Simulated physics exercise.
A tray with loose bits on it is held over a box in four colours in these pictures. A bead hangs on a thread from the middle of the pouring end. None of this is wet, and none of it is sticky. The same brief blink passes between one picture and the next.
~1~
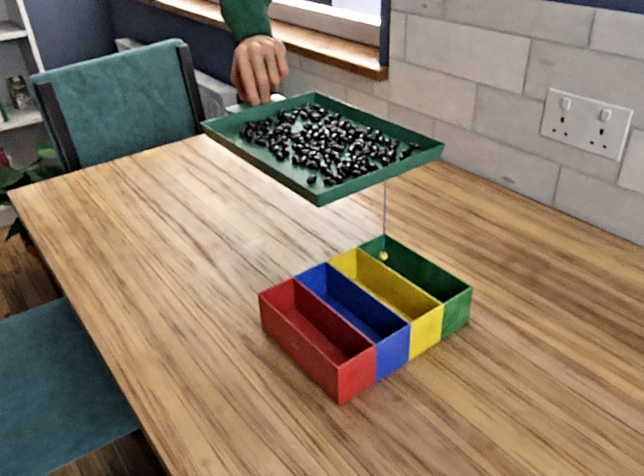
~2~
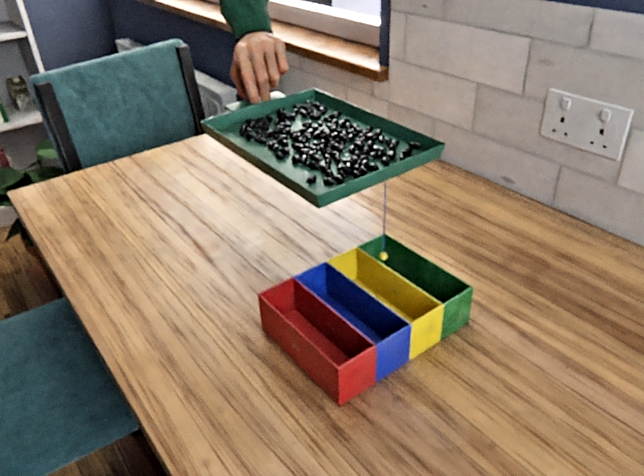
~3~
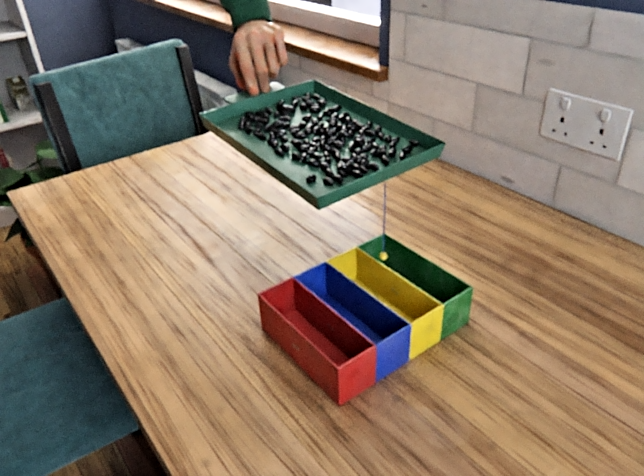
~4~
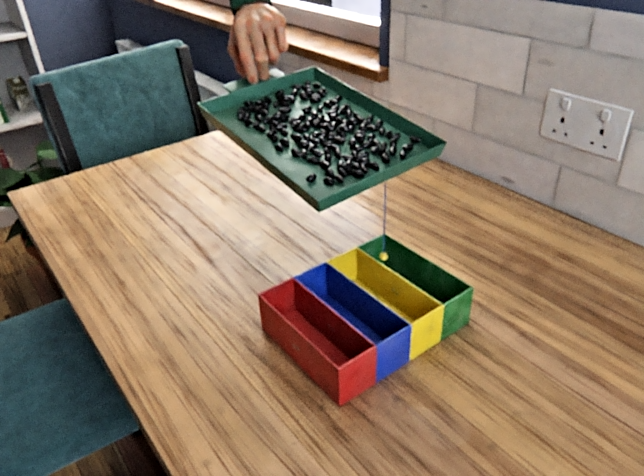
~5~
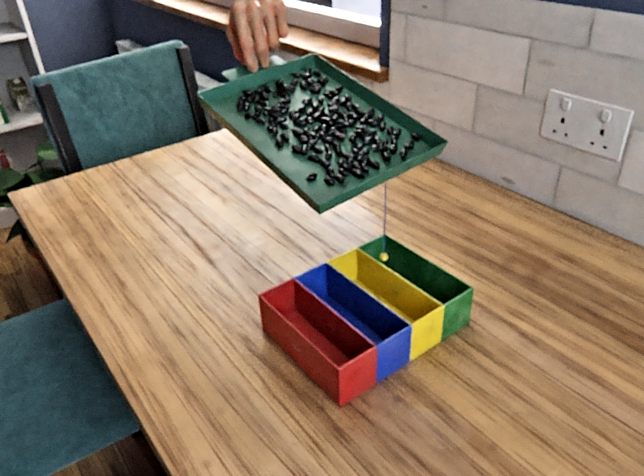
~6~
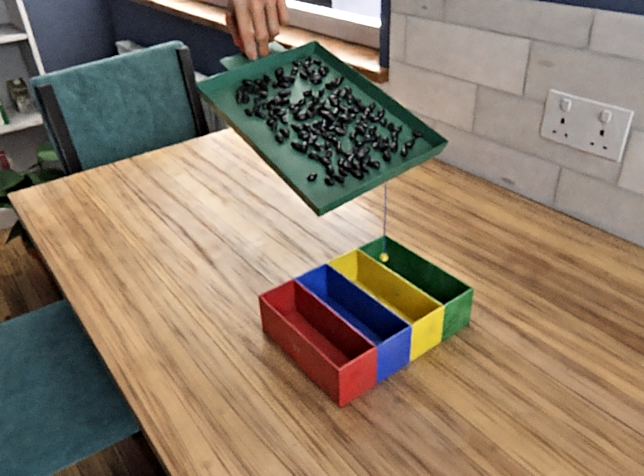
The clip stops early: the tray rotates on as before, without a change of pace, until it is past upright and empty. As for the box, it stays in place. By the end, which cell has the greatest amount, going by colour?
By colour, blue has the most.
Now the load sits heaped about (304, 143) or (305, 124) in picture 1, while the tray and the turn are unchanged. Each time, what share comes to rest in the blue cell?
Close to 50 in a hundred, then close to 50 in a hundred.
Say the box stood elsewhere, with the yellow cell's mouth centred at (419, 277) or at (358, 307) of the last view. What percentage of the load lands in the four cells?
You'd get about 90 per cent first and about 90 per cent second.
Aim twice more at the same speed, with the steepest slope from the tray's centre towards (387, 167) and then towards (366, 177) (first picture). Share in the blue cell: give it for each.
Roughly 0 percent, then 20 percent.
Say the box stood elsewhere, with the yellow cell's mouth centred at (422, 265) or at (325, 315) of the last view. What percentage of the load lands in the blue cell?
About 20 per cent first, then about 0 per cent.
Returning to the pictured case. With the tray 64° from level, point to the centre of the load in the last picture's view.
The middle of the pieces lands at roughly (346, 151).
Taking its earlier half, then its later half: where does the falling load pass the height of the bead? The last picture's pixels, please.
First part (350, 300), rest (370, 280).
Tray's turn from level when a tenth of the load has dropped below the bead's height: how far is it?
That happens at around 110°.
Soon, tray tipped steeply; nearly all on the tray; a stray few falling or outside the box.
A while on, tray tipped past a quarter turn; nearly all on the tray; a small part in the blue cell; a stray few in the red cell; a stray few in the yellow cell; a stray few in the green cell; a stray few falling or outside the box.
Towards the end, tray tipped past a quarter turn; about half in the blue cell; about a quarter in the yellow cell; about a quarter in the red cell; a small part in the green cell.
Finally, tray tipped past a quarter turn; about half in the blue cell; about a quarter in the yellow cell; about a quarter in the red cell; a small part in the green cell.
